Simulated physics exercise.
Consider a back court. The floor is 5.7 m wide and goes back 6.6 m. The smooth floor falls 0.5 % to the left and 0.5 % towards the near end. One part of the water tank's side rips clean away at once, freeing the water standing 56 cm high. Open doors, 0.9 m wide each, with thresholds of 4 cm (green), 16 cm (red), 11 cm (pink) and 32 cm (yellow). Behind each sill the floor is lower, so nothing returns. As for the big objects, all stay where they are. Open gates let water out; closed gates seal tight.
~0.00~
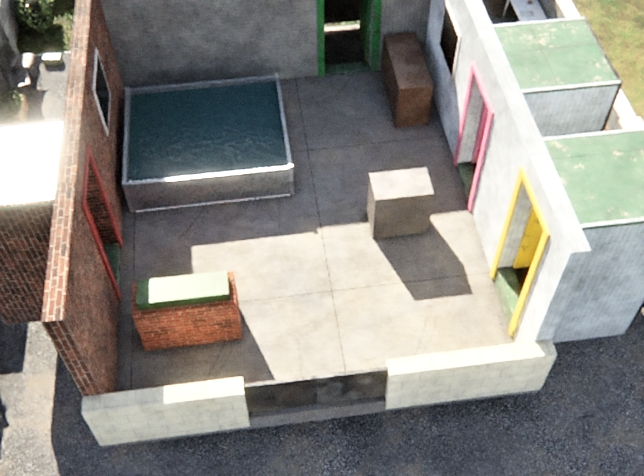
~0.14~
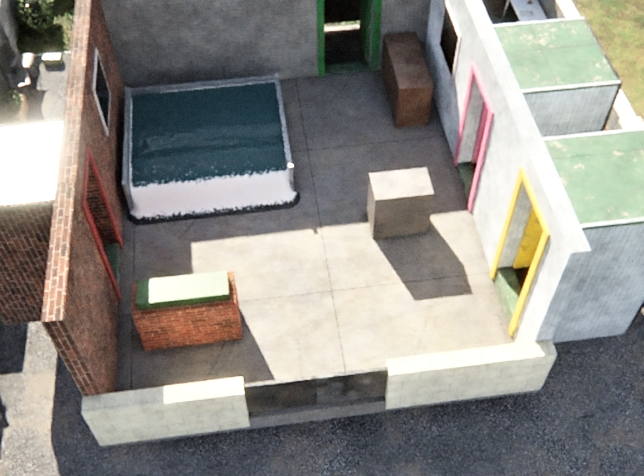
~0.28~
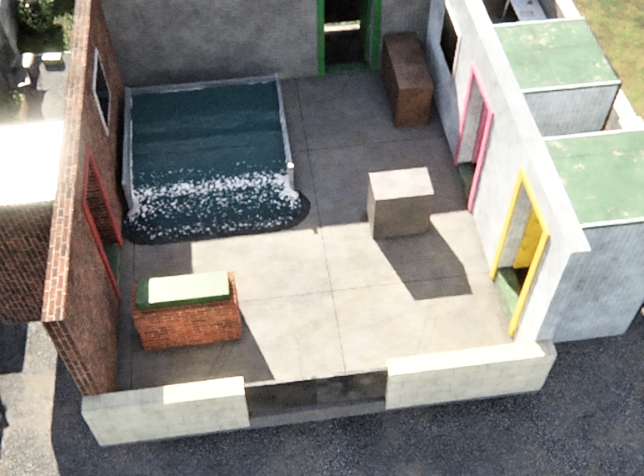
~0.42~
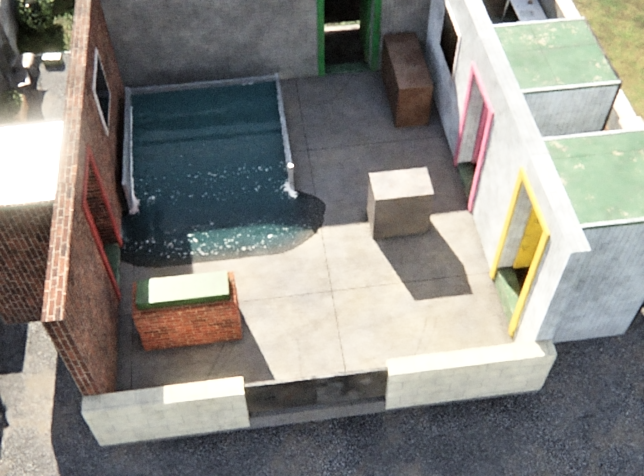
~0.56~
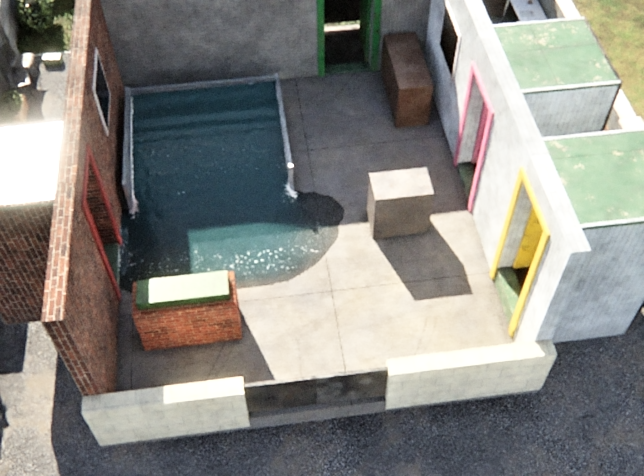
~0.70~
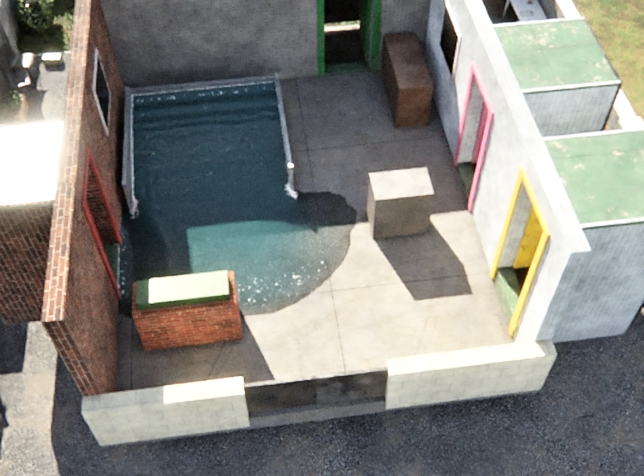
Dark water stands still in a raised tank at the back left of a walled courtyard, then bursts through its near side in a white, foaming sheet. It spreads across the paved floor as a widening, glittering pool, reaching around the brick planter and close to the pale block.
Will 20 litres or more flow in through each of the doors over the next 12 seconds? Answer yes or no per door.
Green door: Yes, red door: Yes, pink door: No, yellow door: No.
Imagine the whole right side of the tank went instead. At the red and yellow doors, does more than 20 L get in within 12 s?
Here's how it goes: Red falls short, yellow falls short.
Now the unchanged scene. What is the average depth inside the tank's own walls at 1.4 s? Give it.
It averages close to 32 centimetres.
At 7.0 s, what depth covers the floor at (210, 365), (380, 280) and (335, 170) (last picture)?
Around 6 cm, 13 cm and 2 cm, in the order given.
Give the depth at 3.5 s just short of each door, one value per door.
Door by door, in cm: Green reads 0, red reads 24, pink reads 0, yellow reads 18.
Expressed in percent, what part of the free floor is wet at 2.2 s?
Around 50 per cent.
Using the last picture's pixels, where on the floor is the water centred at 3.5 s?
Centre: Roughly (257, 275) px.
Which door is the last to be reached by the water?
Lab note: Last arrival at the green door.
After 1.4 s water covers 40 % of the floor and is deepest (40 cm) near (192, 309); green door not reached, red door 16 cm at the sill, 0 L in, pink door not reached, yellow door not reached.
After 2.2 s water covers 50 % of the floor and is deepest (40 cm) near (156, 314); green door not reached, red door 25 cm at the sill, 3 L in, pink door not reached, yellow door not reached.
After 3.5 s water covers 60 % of the floor and is deepest (38 cm) near (515, 368); green door not reached, red door 24 cm at the sill, 64 L in, pink door not reached, yellow door 18 cm at the sill, 0 L in.
After 7.0 s water covers 95 % of the floor and is deepest (26 cm) near (425, 88); green door 5 cm at the sill, 0 L in, red door 9 cm at the sill, 81 L in, pink door 10 cm at the sill, 0 L in, yellow door 13 cm at the sill, 0 L in.
After 12.0 s water covers 100 % of the floor and is deepest (18 cm) near (125, 139); green door 9 cm at the sill, 45 L in, red door 11 cm at the sill, 81 L in, pink door 7 cm at the sill, 0 L in, yellow door 6 cm at the sill, 0 L in.
